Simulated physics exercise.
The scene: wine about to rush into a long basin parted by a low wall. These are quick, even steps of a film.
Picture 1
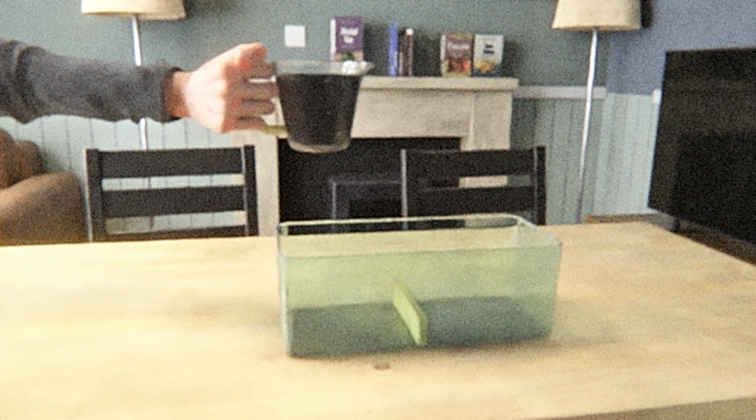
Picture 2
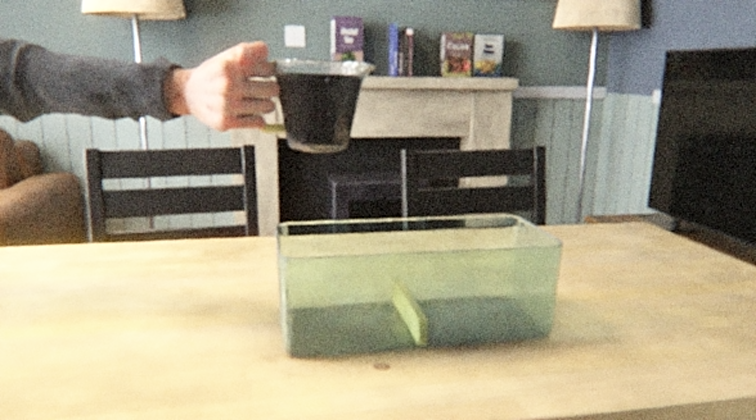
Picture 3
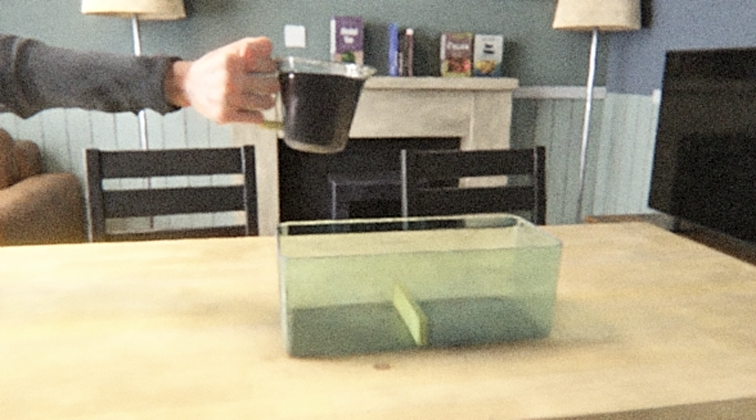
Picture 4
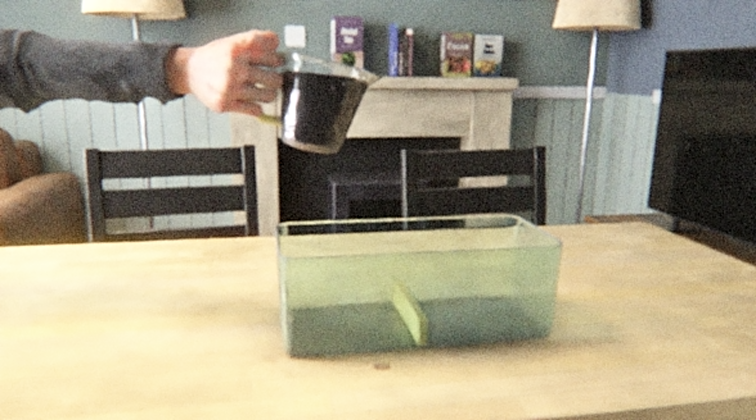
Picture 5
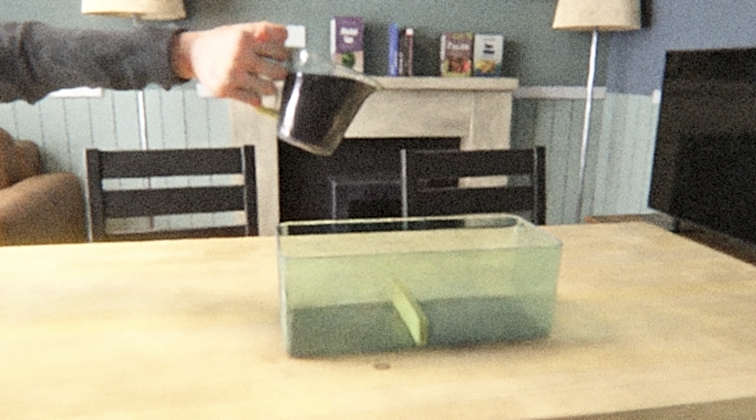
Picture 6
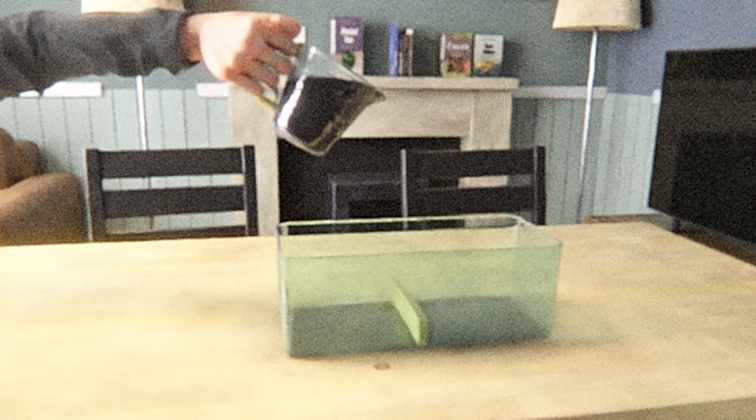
The clip opens on a hand at the left holding a glass jug of dark liquid above a long, clear basin with a low divider, set on a wooden table. The jug stays nearly upright at first, then the hand tilts it steadily to the right, its spout lowering.
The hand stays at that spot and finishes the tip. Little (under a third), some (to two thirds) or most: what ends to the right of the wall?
In the end over two thirds is right of the wall.
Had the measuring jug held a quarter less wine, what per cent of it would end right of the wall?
Some 85 per cent.
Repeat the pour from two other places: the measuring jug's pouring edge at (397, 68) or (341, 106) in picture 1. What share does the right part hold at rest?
Near 90 % and 10 %.
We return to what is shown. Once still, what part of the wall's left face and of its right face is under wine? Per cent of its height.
Some 0 per cent left and 50 right.
A moment on, the measuring jug is tipped on its side and 49 per cent is still to pour, 0 is left of the wall and 14 right of it.
Next, the measuring jug is tipped on its side and 12 per cent is still to pour, 5 is left of the wall and 62 right of it.
Then the measuring jug is tipped on its side and 2 per cent is still to pour, 5 is left of the wall and 88 right of it.
Later the measuring jug is tipped on its side and 0 per cent is still to pour, 8 is left of the wall and 90 right of it.
Finally, 8 per cent lies left of the wall, 90 right of it and 2 outside.
